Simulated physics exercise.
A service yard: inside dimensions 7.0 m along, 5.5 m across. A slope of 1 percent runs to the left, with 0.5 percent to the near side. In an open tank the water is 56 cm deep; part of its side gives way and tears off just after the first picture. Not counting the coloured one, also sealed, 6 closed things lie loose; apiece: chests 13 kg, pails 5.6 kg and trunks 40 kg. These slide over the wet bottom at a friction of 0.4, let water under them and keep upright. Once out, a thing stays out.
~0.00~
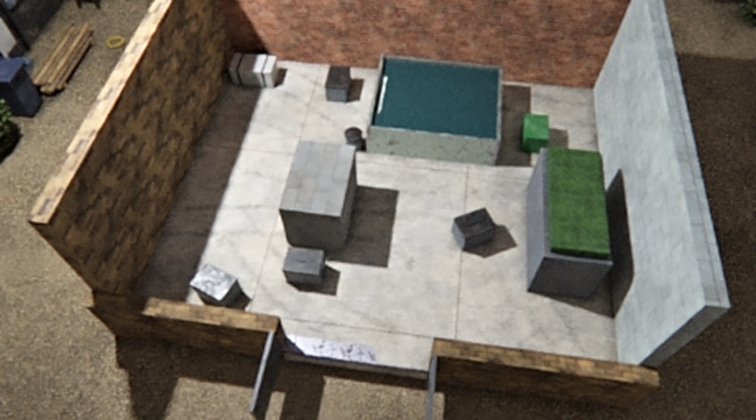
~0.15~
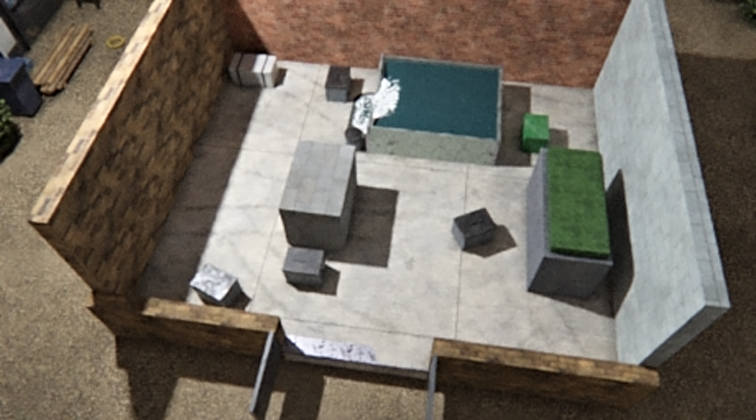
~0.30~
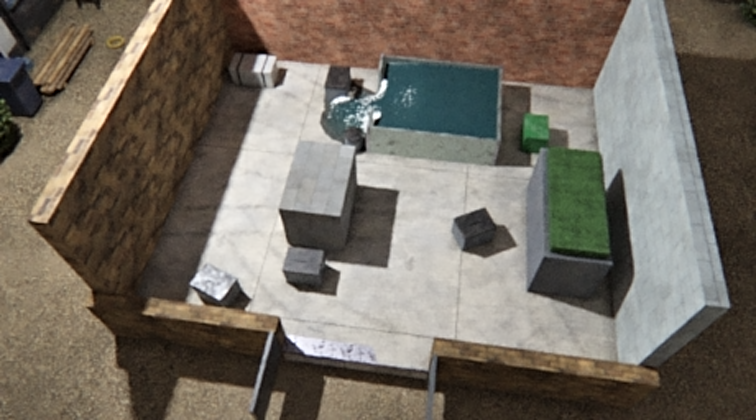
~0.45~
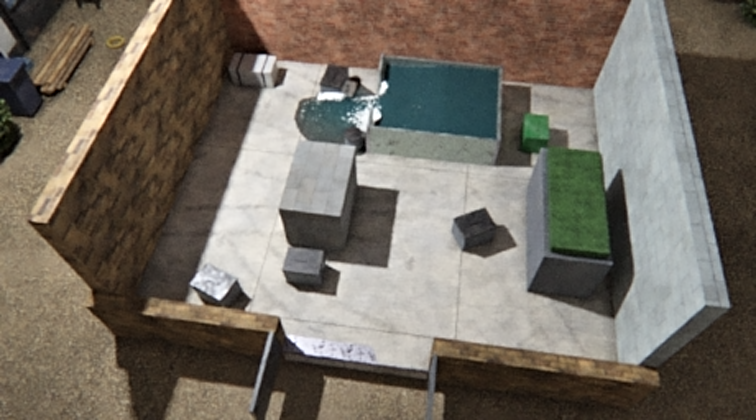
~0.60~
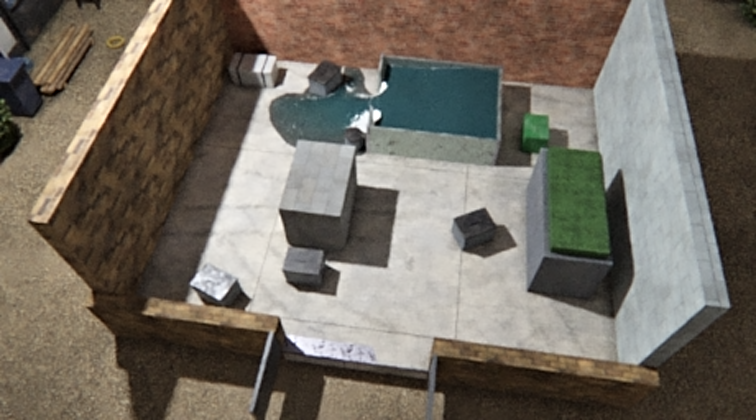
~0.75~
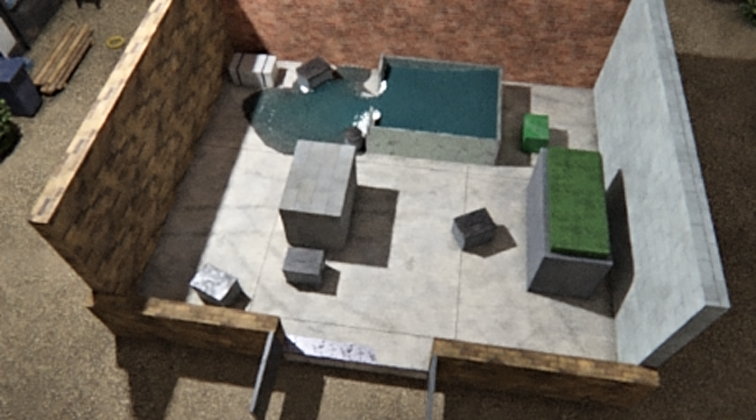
In a walled yard, the left side of an open water tank burst, and water poured out and spread leftward across the floor, shifting a grey box beside it while the green chest stayed put.
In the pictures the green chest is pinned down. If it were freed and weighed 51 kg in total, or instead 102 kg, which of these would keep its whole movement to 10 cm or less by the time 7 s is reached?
Already 51 kg is enough.
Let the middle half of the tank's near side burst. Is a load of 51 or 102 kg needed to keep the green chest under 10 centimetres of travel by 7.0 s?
In that case the lighter mass suffices.
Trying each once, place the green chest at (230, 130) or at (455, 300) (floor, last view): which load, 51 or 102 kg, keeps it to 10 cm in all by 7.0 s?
First spot: Needs the heavier mass; second spot: Light mass works.
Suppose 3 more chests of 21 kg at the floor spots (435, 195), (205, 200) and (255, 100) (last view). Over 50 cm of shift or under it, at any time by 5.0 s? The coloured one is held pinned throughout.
In the given order, I'd say smaller, greater, greater.
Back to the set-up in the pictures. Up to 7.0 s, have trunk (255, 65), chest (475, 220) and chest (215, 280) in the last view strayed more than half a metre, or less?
In sequence the three objects are not as far, not as far and farther.
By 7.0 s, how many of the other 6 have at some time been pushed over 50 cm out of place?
Result: 3.
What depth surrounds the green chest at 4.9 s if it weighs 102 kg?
Depth: Approx. 0 cm.
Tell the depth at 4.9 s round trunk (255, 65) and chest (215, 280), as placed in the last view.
About 14 and 9 cm.
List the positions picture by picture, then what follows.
In the first picture, the green chest at (537, 126), on the bottom; water covers 3.5 m2; 0 of 7 have shifted.
In the second picture, the green chest at (537, 126) rests on the ground; 4.0 m2 under water; 0 of 7 have shifted.
In the third picture, the green chest at (537, 126) rests on the ground; water covers 4.5 m2; 0 of 7 have shifted.
In the fourth picture, the green chest at (537, 126) rests on the ground; water covers 5.3 m2; 1 of 7 have shifted.
In the fifth picture, the green chest at (537, 126) rests on the ground; 6.1 m2 under water; 1 of 7 have shifted.
In the sixth picture, the green chest at (537, 126), on the bottom; water covers 7.2 m2; 1 of 7 have shifted.
After 1.4 s the green chest would be 0 cm from its start with 51 kg and 0 cm from its start with 102 kg; 0 cm of water round it then.
After 3.1 s the green chest would be 0 cm from its start with 51 kg and 0 cm from its start with 102 kg; 0 cm of water round it then.
After 4.9 s the green chest would be 0 cm from its start with 51 kg and 0 cm from its start with 102 kg; 0 cm of water round it then.
After 7.0 s the green chest would be 0 cm from its start with 51 kg and 0 cm from its start with 102 kg; 0 cm of water round it then.
